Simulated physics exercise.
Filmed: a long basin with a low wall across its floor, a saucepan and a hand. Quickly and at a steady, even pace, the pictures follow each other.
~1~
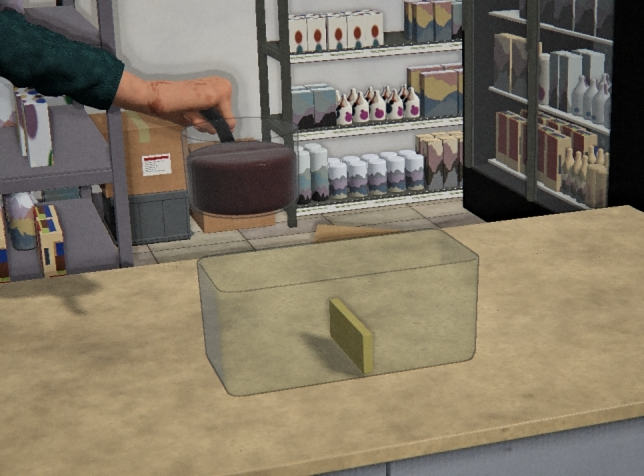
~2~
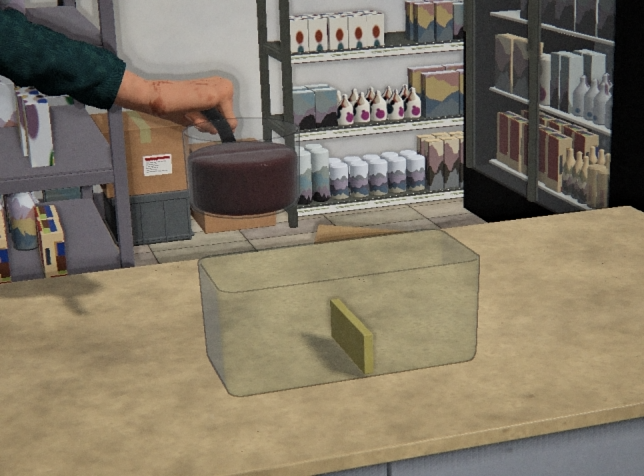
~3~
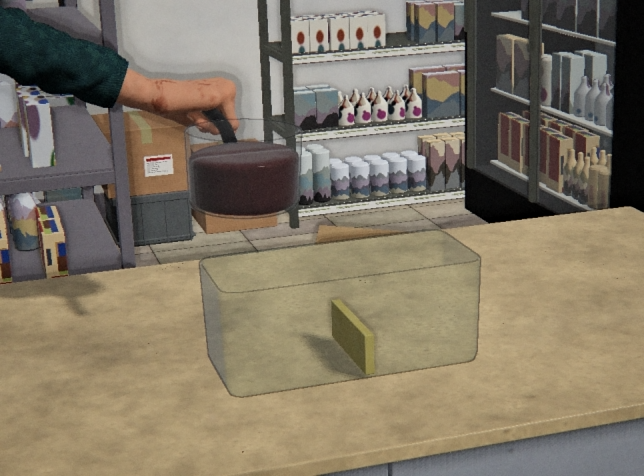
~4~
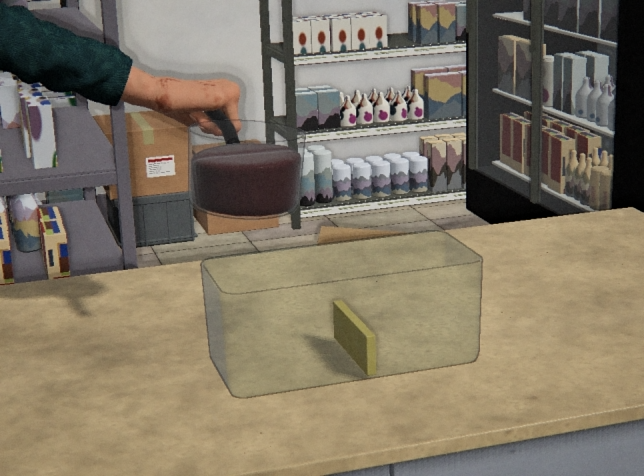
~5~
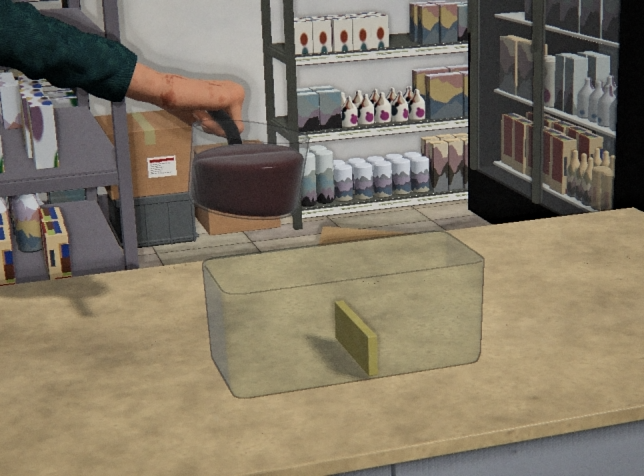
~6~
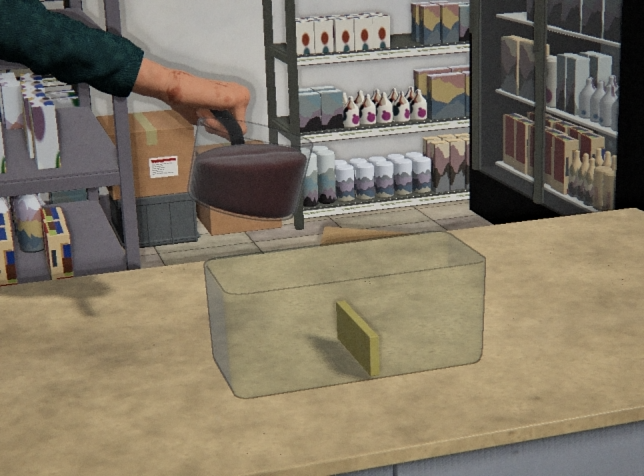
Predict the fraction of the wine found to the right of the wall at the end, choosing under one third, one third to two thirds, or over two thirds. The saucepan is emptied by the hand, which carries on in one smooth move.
Most likely the amount right of the wall will lie in the middle range, one third to two thirds.
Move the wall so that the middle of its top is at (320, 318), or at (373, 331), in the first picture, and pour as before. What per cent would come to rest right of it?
First try 80 per cent, second try 25 per cent.
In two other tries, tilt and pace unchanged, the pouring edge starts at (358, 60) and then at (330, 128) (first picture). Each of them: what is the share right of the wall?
The first gives 80 %, the second 85 %.
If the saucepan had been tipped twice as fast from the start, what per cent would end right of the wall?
About 25 per cent.
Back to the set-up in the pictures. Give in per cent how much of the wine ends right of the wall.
Roughly 50 %.
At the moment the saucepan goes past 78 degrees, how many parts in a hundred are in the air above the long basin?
Some 30 per cent.
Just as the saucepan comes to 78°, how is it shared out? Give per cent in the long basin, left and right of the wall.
On the left 0 %, on the right 5 %.
A moment on, the saucepan is tipped on its side and 64 per cent is still to pour, 2 is left of the wall and 7 right of it.
Next, the saucepan is tipped right over and 9 per cent is still to pour, 30 is left of the wall and 53 right of it.
Then the saucepan is tipped right over and 0 per cent is still to pour, 47 is left of the wall and 52 right of it.
Later the saucepan is tipped right over and 0 per cent is still to pour, 47 is left of the wall and 52 right of it.
Finally, 47 per cent lies left of the wall, 52 right of it and 0 outside.
